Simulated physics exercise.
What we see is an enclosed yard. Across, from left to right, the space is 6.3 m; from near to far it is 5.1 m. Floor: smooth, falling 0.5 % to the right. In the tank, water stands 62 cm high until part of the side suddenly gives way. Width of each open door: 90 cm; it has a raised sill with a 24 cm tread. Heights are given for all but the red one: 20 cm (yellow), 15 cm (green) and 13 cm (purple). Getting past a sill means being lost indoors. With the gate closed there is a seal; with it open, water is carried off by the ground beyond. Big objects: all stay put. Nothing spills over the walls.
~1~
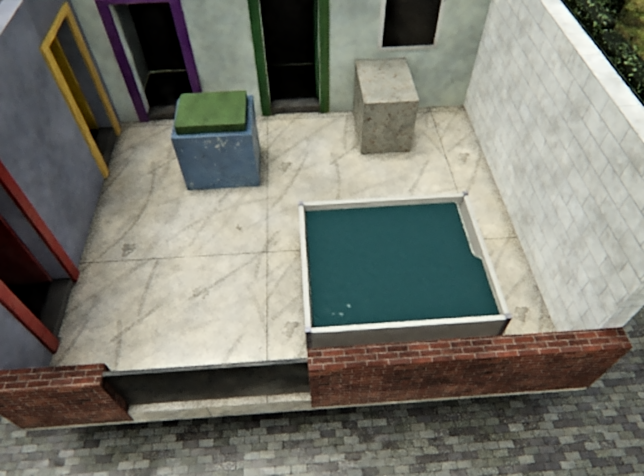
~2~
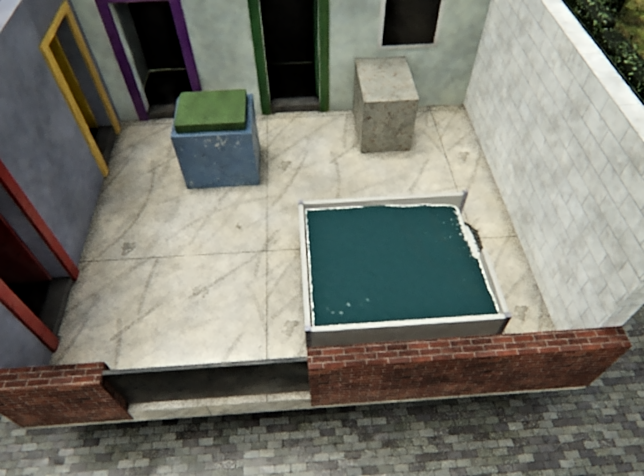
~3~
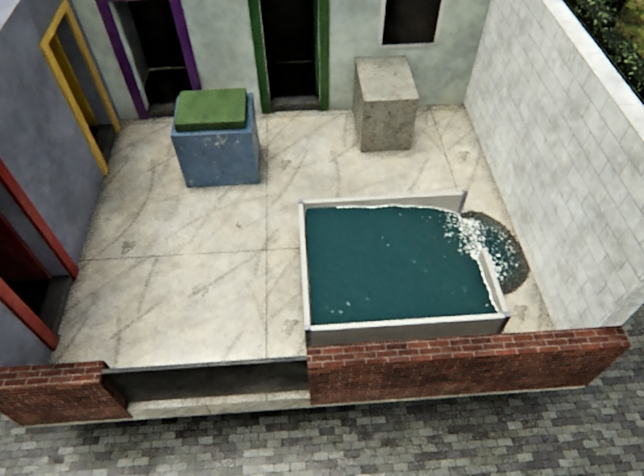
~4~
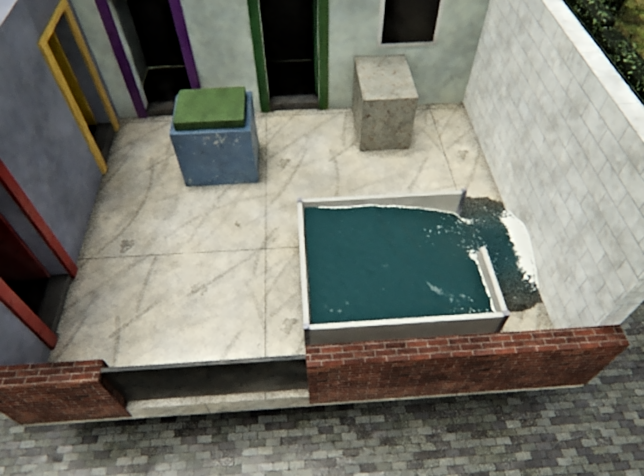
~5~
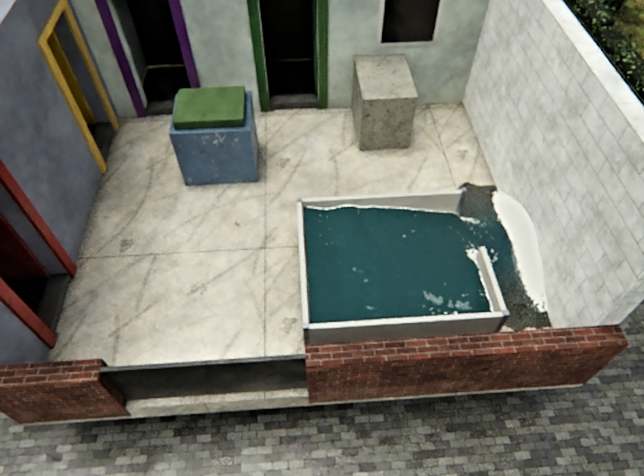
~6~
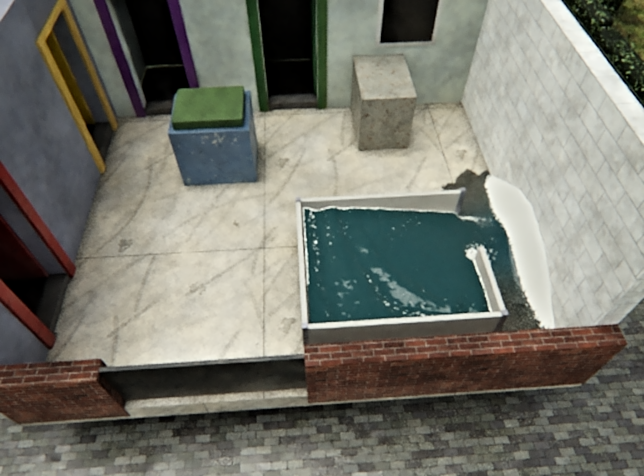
The clip opens on a walled yard with a pale floor, coloured door surrounds and a tank of still, dark teal water at the right. Water then pours through a gap in the tank's right side, spreads to the white wall and runs along its base, while ripples and foam streak the tank's surface.
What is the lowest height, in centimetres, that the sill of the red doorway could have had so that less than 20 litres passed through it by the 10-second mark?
About 7.5 cm.
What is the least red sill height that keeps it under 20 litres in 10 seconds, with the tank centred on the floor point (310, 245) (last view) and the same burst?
10.0 cm, give or take.
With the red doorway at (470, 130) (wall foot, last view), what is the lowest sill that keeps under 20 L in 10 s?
Close to 24 cm at the least.
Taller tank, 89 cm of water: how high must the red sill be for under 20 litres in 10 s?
Minimum height: Approx. 13.0 cm.
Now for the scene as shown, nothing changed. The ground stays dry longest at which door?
I'd say the purple door.
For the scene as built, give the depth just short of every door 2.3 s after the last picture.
Door by door, in centimetres - yellow 0, green 0, purple 0, red 0.
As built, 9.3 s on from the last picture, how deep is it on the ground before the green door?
You'd measure close to 6.0 cm there.
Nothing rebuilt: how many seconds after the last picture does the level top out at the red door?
About 7.0 seconds.
Then, 0.7 s after the last picture water covers 15 % of the floor, deepest (50 cm) near (506, 242); it has not reached the red door.
Then, 2.3 s after the last picture water covers 30 % of the floor, deepest (34 cm) near (461, 122); it has not reached the red door.
Then, 9.3 s after the last picture water covers 100 % of the floor, deepest (16 cm) near (409, 118); 10 cm at the red door, 1 litre in over its 11 cm sill.
At the red door as built, the water peaked near 12 cm, 7.1 s after the last picture.
Run again over the same 10 s with other heights there, 30 litres in over 6.5 cm, 7 litres over 9 cm. The limit of 20 litres is kept from about 7.5 cm up.
